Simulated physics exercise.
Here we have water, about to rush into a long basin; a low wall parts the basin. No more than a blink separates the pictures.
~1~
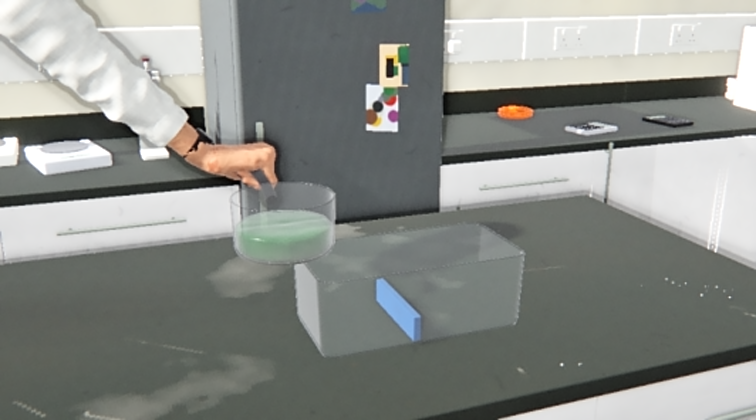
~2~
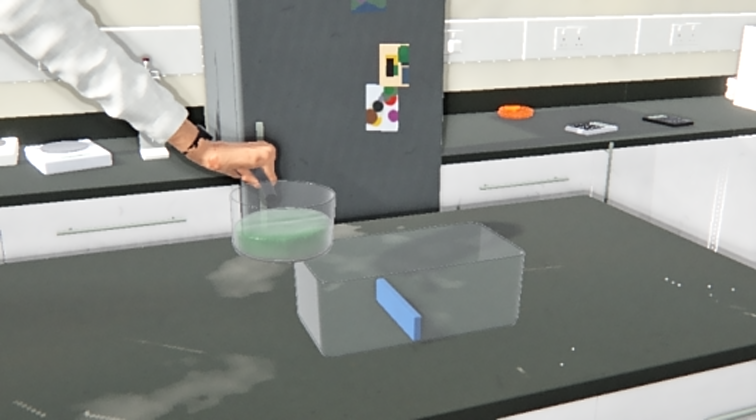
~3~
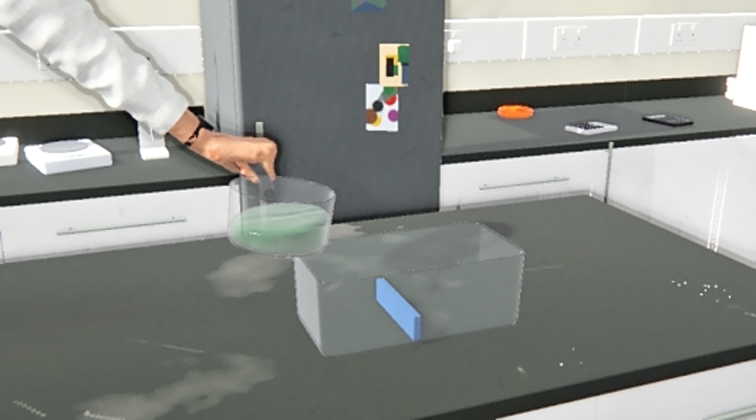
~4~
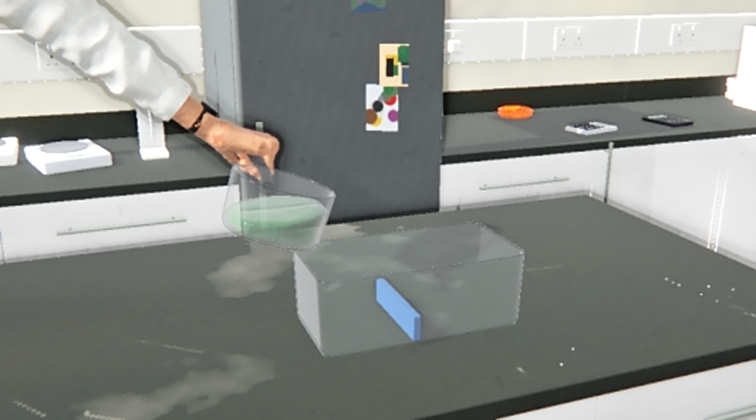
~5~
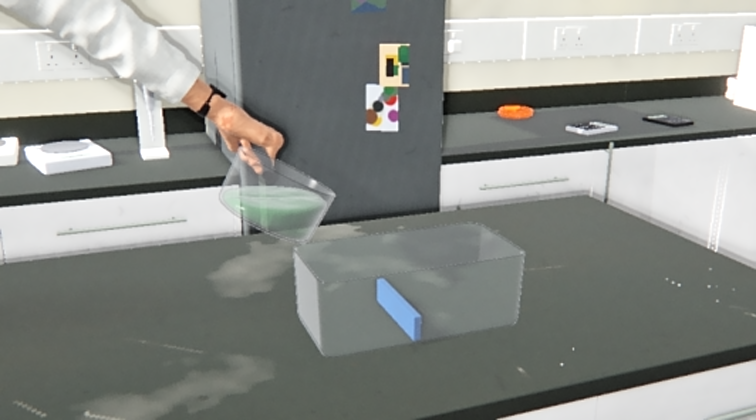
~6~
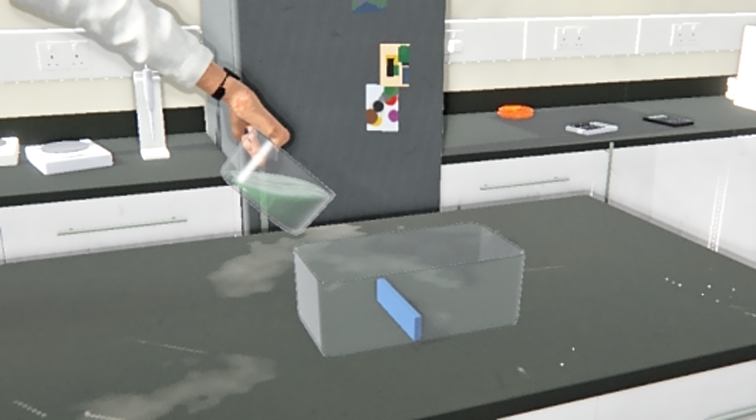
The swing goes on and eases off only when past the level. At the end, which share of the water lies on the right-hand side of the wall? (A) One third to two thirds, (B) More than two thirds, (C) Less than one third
One third to two thirds.
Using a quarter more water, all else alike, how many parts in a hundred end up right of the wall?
My estimate is about 60 percent.
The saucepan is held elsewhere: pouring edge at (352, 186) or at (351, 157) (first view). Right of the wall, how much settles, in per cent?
80 and 80 in a hundred.
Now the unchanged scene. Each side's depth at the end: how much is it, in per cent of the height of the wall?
Left near 30; right near 30.
A moment on, the saucepan is tipped on its side and 38 per cent is still to pour, 5 is left of the wall and 0 right of it.
Next, the saucepan is tipped right over and 7 per cent is still to pour, 21 is left of the wall and 58 right of it.
Then the saucepan is tipped right over and 1 per cent is still to pour, 36 is left of the wall and 56 right of it.
Later the saucepan is tipped right over and 0 per cent is still to pour, 41 is left of the wall and 55 right of it.
At rest 41 per cent lies left of the wall, 55 right of it and 4 outside.
